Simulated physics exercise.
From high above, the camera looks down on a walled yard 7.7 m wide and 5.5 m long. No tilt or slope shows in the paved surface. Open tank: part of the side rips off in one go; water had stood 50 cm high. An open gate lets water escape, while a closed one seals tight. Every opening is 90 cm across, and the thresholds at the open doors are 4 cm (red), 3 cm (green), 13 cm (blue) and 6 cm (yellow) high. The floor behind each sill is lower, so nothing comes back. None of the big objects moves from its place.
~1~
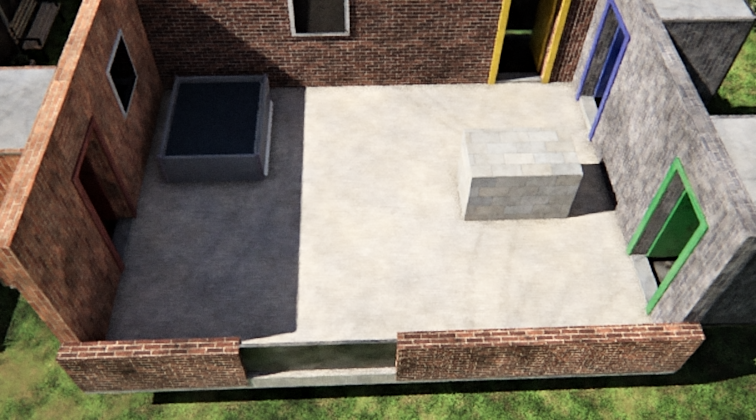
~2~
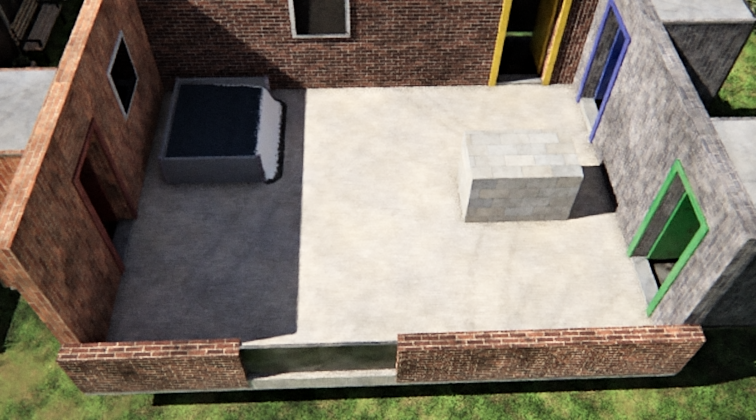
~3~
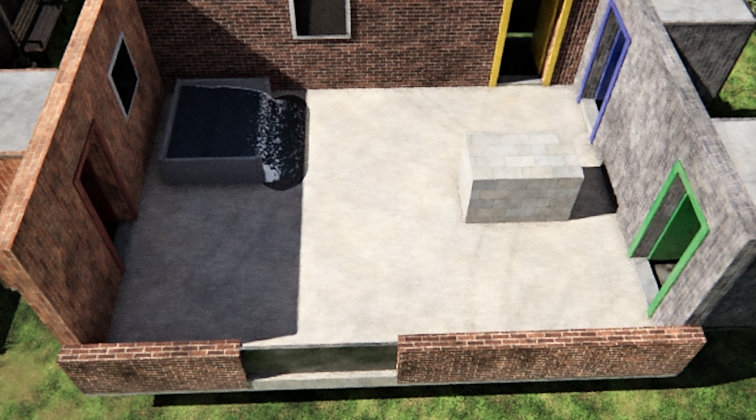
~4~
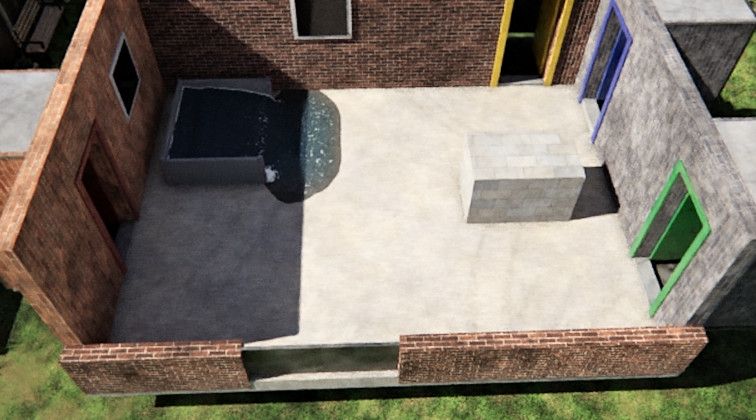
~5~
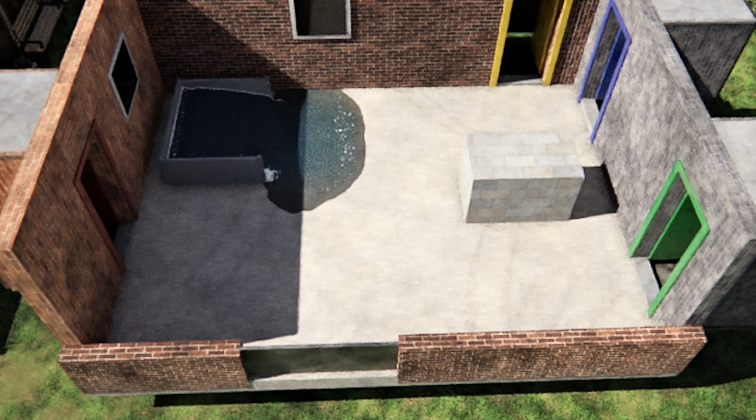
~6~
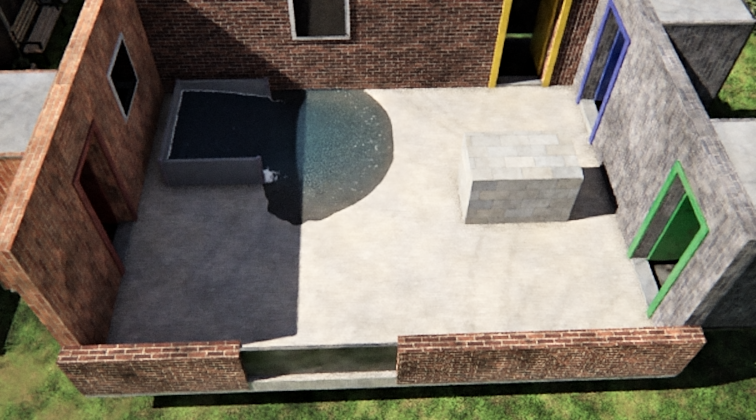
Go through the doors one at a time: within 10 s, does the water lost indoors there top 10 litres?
Red door: Falls short; green door: Tops the amount; blue door: Tops the amount; yellow door: Tops the amount.
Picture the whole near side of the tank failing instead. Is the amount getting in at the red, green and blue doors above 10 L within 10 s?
Log - red: Threshold topped, green: Threshold topped, blue: Threshold not reached.
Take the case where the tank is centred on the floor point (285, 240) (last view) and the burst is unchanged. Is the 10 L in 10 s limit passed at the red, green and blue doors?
At the red door the limit is not exceeded, at the green door surpassed, at the blue door not exceeded.
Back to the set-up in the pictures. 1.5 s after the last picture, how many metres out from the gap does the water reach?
Distance: Approx. 5.6 m.
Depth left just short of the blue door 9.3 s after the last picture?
I'd say close to 5.0 cm.
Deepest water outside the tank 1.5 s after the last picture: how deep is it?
About 18 cm.
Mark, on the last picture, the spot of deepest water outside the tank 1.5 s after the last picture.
Look around (450, 196).
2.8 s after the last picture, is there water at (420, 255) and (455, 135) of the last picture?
I'd say drenched, then drenched.
Then, 0.7 s after the last picture water covers 30 % of the floor and is deepest (18 cm) near (279, 130); red door not reached, green door not reached, blue door not reached, yellow door not reached.
Then, 1.5 s after the last picture water covers 45 % of the floor and is deepest (18 cm) near (450, 196); red door not reached, green door not reached, blue door 2 cm at the sill, 0 L in, yellow door 7 cm at the sill, 0 L in.
Then, 2.8 s after the last picture water covers 55 % of the floor and is deepest (22 cm) near (578, 124); red door not reached, green door not reached, blue door 22 cm at the sill, 25 L in, yellow door 5 cm at the sill, 0 L in.
Then, 5.3 s after the last picture water covers 65 % of the floor and is deepest (16 cm) near (589, 353); red door not reached, green door 5 cm at the sill, 1 L in, blue door 8 cm at the sill, 49 L in, yellow door 10 cm at the sill, 25 L in.
Then, 9.3 s after the last picture water covers 75 % of the floor and is deepest (6 cm) near (640, 352); red door not reached, green door 5 cm at the sill, 24 L in, blue door 5 cm at the sill, 50 L in, yellow door 5 cm at the sill, 32 L in.
